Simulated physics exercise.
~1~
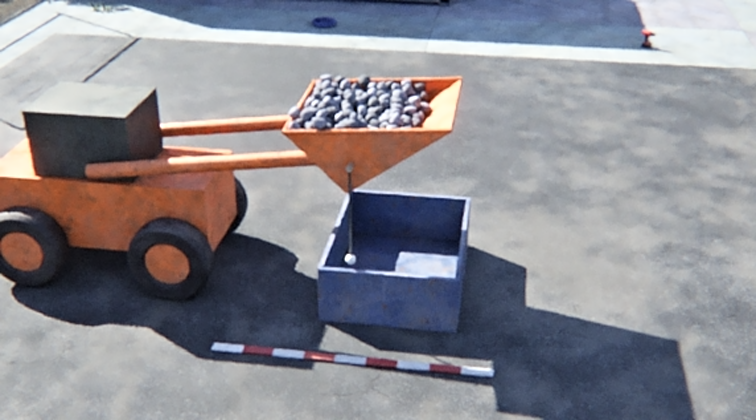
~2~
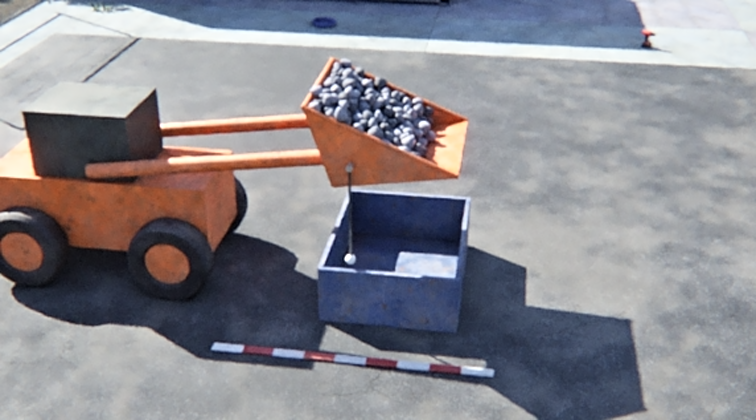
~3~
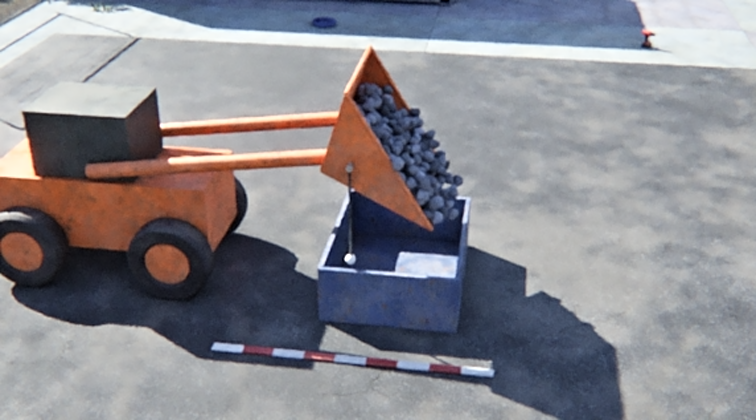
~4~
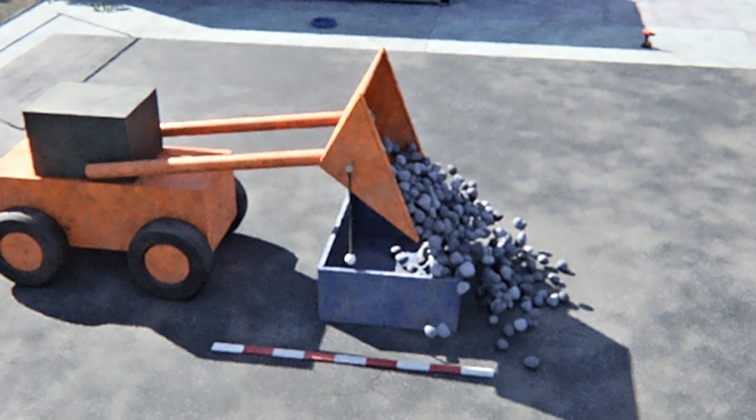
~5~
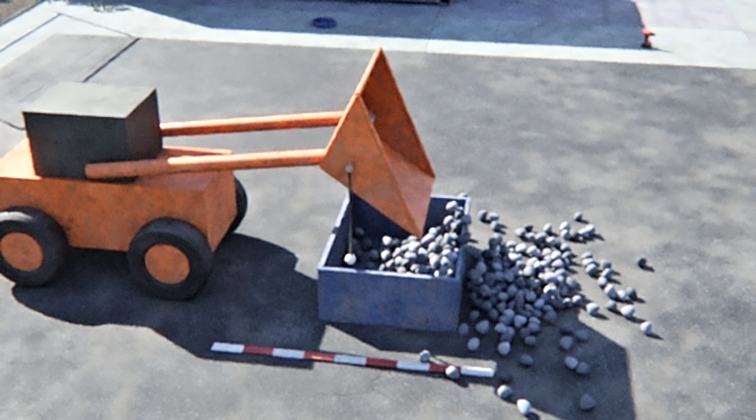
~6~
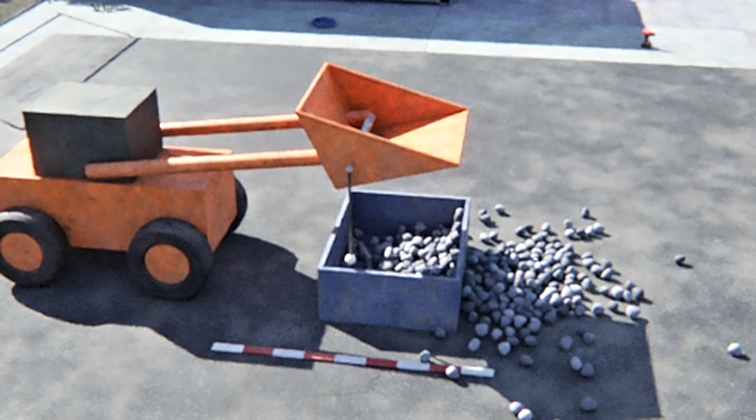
On sunlit asphalt, an orange loader tipping grey stones rightward, some filling a blue bin, many spilling beyond, then levelling its bucket.
